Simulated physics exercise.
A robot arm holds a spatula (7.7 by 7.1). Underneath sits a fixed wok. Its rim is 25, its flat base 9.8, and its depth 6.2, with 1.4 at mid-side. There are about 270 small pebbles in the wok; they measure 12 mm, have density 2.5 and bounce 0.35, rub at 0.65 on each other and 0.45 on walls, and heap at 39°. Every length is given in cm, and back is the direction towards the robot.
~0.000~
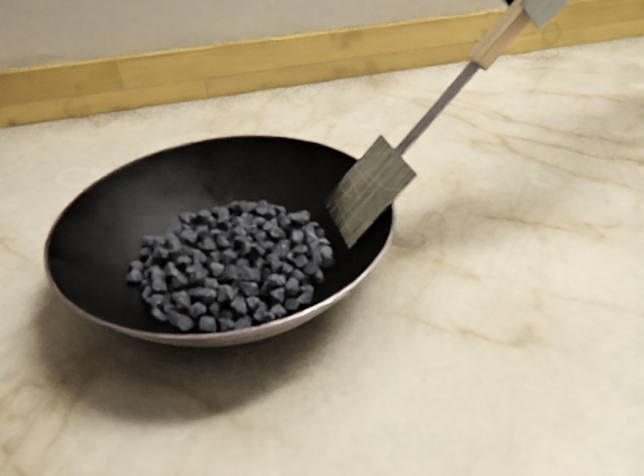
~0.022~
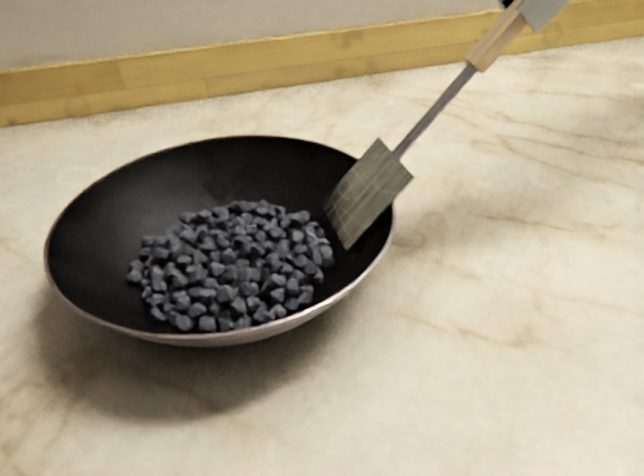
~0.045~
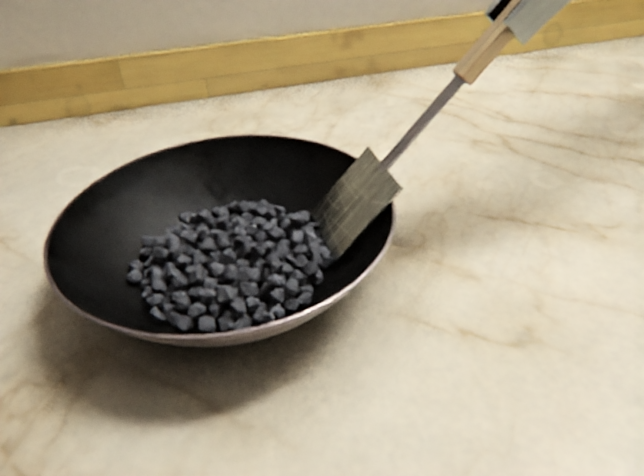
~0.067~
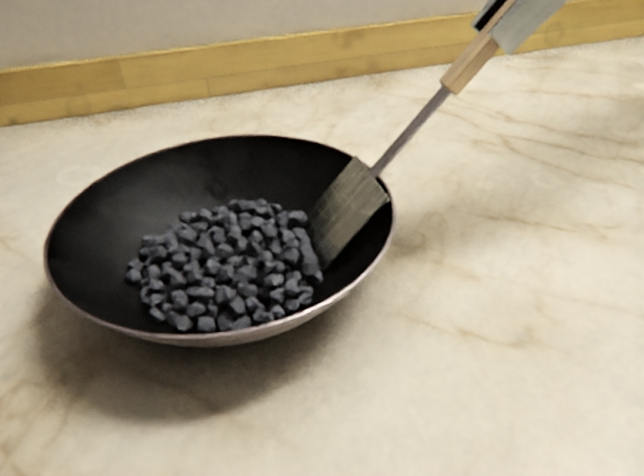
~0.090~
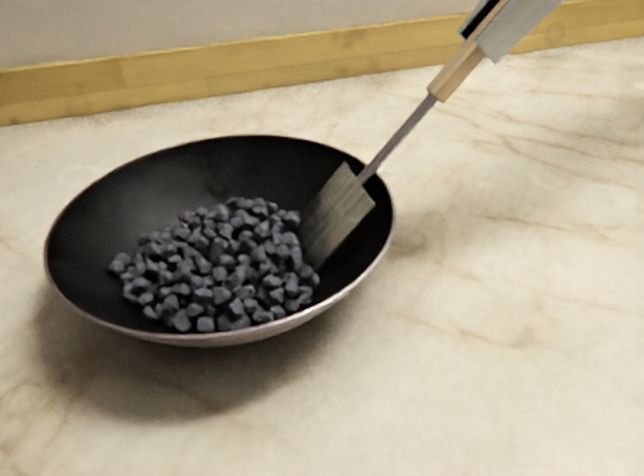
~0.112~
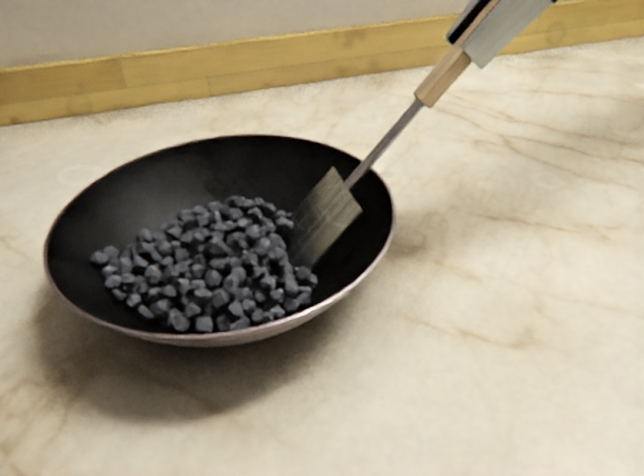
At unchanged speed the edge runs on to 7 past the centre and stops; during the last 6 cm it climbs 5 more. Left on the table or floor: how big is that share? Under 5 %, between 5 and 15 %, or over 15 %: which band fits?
The band that fits is under 5 %.
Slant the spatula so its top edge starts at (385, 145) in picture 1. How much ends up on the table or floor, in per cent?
About 0%.
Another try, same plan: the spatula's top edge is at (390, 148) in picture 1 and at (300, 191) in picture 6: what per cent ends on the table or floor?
My guess would be close to 15 per cent.
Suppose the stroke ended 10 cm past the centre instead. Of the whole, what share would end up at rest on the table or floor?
Then the share is near 40 in a hundred.
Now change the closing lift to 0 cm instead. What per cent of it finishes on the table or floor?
You'd expect near 10 percent of it there.
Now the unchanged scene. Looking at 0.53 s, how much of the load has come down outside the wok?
About 2 per cent.
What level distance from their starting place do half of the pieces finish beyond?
It comes out at about 5 cm.
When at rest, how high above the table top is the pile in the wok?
7.0 cm.
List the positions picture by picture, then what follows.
The first frame shows spatula top edge at (398, 153), sloping 47°; upper third of the load around (236, 253), from x 135 to 330, top at y 205; 269 in the wok.
The second frame shows spatula top edge at (396, 156), sloping 47°; upper third of the load around (236, 253), from x 135 to 330, top at y 205.
The third frame shows spatula top edge at (384, 166), sloping 47°; upper third of the load around (236, 253), from x 135 to 325, top at y 205.
The fourth frame shows spatula top edge at (372, 175), sloping 47°; upper third of the load around (233, 250), from x 135 to 315, top at y 205.
The fifth frame shows spatula top edge at (360, 182), sloping 47°; upper third of the load around (217, 253), from x 115 to 315, top at y 205.
The sixth frame shows spatula top edge at (347, 187), sloping 47°; upper third of the load around (197, 253), from x 100 to 310, top at y 200; 269 in the wok.
After 0.20 s, sloping 47°, highest piece 7 above the table; 269 in the wok.
After 0.29 s, sloping 47°, highest piece 8 above the table; 265 in the wok, 4 on the blade or in flight.
After 0.53 s, sloping 47°, highest piece 7 above the table; 261 in the wok, 7 on the table or floor, 1 on the blade or in flight.
After 1.58 s, sloping 47°, highest piece 7 above the table; 261 in the wok, 8 on the table or floor.
At rest, 261 in the wok, 8 on the table or floor. That is 3 % on the table or floor.
